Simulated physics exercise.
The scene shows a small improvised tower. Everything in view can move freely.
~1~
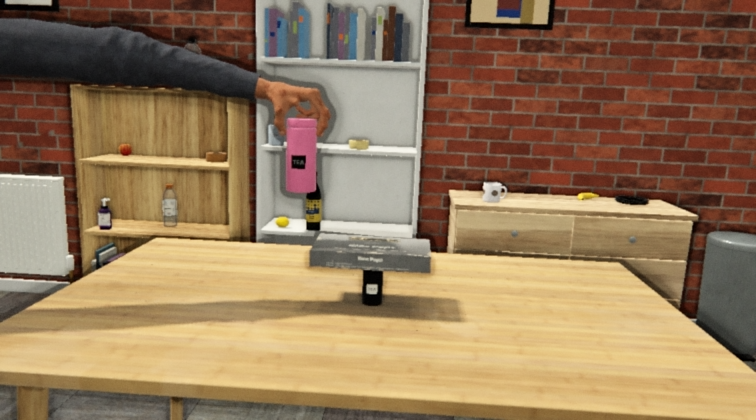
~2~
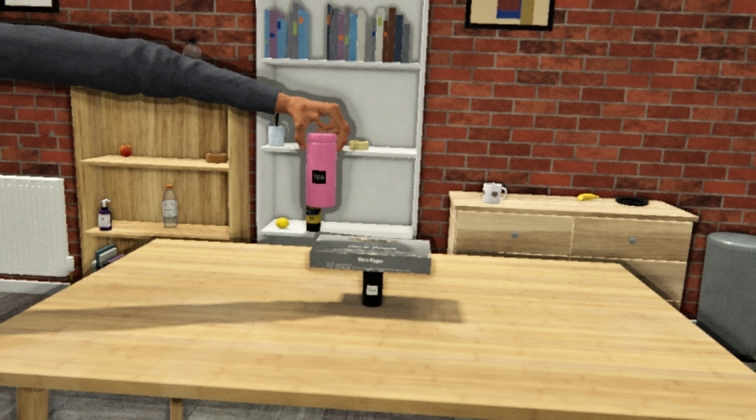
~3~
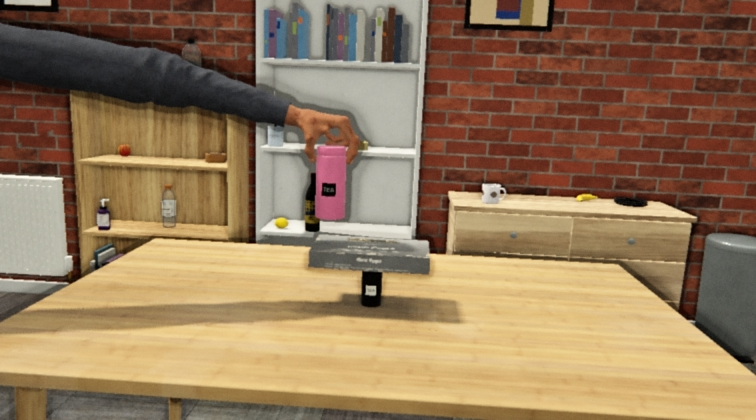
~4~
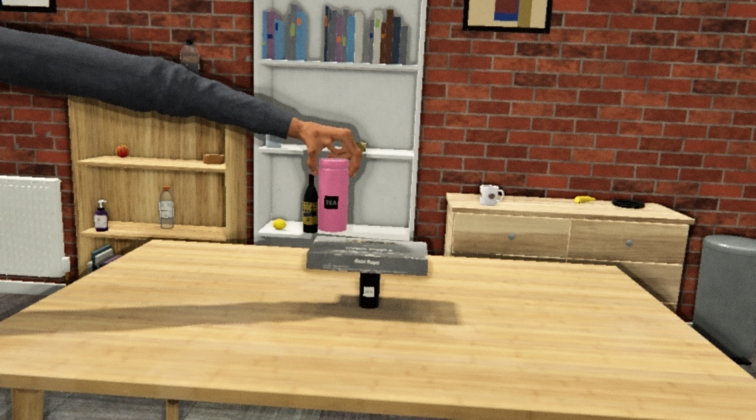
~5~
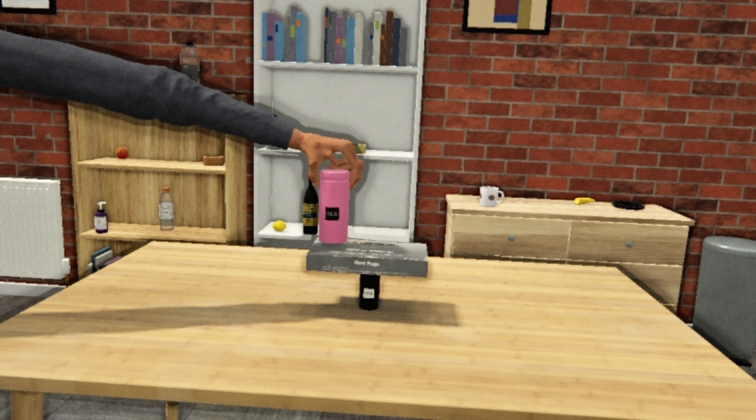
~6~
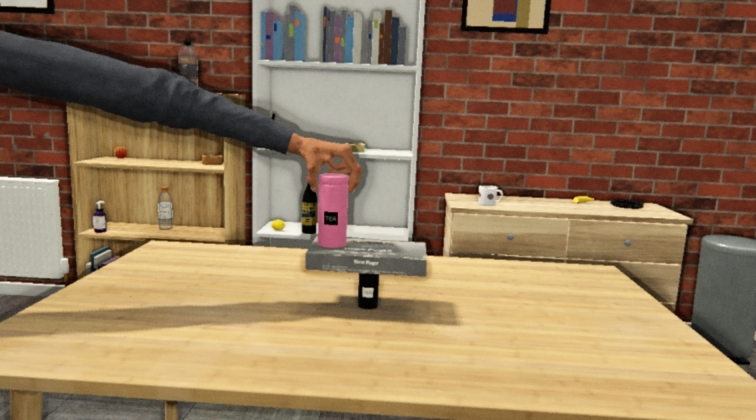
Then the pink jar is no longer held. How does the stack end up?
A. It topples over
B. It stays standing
It topples over (A).
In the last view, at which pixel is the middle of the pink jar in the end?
Look around (271, 292) in the final frame.
Then, 0.30 s on from there, pink jar now fallen; grey packet turned 50° from how it was put.
Then, 0.40 s on from there, grey packet turned 68° from how it was put.
Then, 0.70 s on from there, grey packet turned 57° from how it was put.
In the end, fallen, pink jar; toppled in the stack, grey packet; black shaker unmoved. At the end, from the last picture's camera, pink jar near (271, 292). The stack gives way.
